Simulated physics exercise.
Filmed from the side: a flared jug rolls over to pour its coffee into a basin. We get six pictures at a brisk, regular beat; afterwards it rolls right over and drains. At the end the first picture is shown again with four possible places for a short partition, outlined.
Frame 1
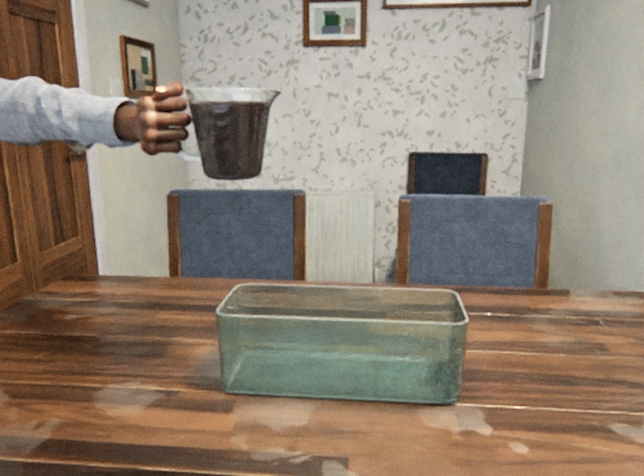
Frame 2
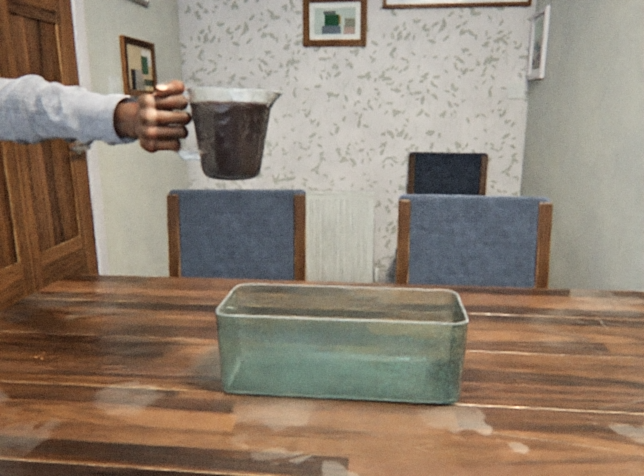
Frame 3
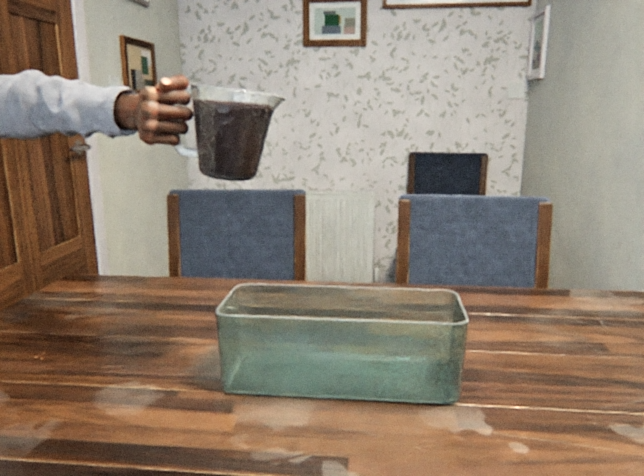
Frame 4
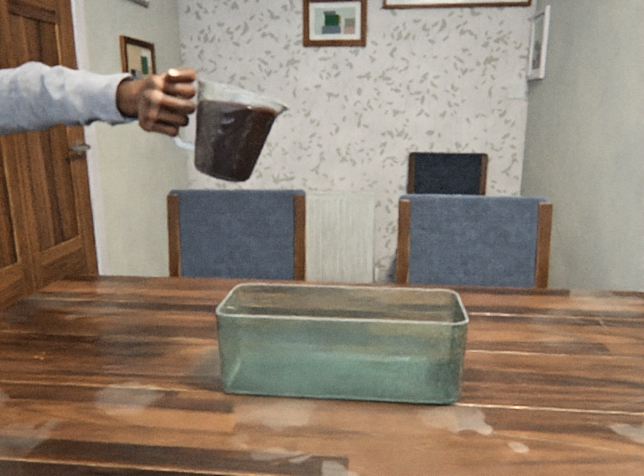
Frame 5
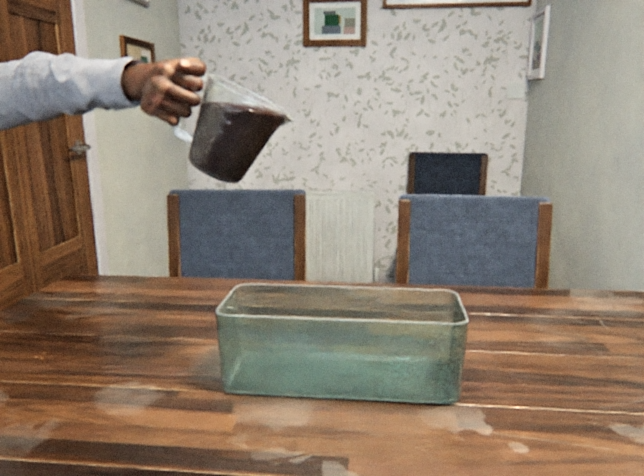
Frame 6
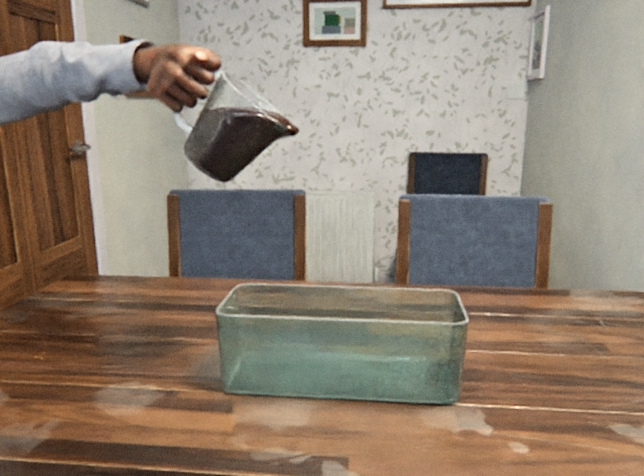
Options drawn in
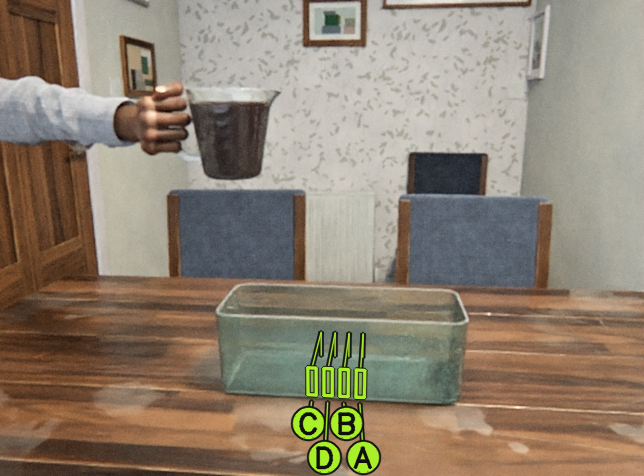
A hand held a clear jug of dark coffee upright above a glass basin on a wooden table, then steadily tilted it to the right until the coffee reached the lip.
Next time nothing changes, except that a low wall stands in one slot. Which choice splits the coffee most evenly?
Take D.
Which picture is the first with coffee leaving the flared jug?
In picture 6.
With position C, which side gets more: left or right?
The right one.
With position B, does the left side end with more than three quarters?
No.
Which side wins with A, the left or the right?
More ends on the left.
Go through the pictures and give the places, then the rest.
The first picture shows upright, lip at (280, 91); basin from (223, 388) to (460, 401); nothing has left yet.
The second picture shows upright, lip at (281, 93); nothing has left yet.
The third picture shows tipped about 7°, lip at (284, 98); nothing has left yet.
The fourth picture shows tipped about 16°, lip at (289, 107); nothing has left yet.
The fifth picture shows tipped about 27°, lip at (293, 120); nothing has left yet.
The sixth picture shows tipped about 40°, lip at (294, 135); coffee is over the lip, down to (294, 135).
In lime, A at (359, 403); B at (343, 403); C at (311, 401); D at (327, 402).
Choosing A, about 78 % ends left of the wall and 12 % right of it; 10 % is lost outside.
Choosing B, about 63 % ends left of the wall and 27 % right of it; 10 % is lost outside.
Choosing C, about 20 % ends left of the wall and 74 % right of it; 5 % is lost outside.
Choosing D, about 48 % ends left of the wall and 44 % right of it; 8 % is lost outside.
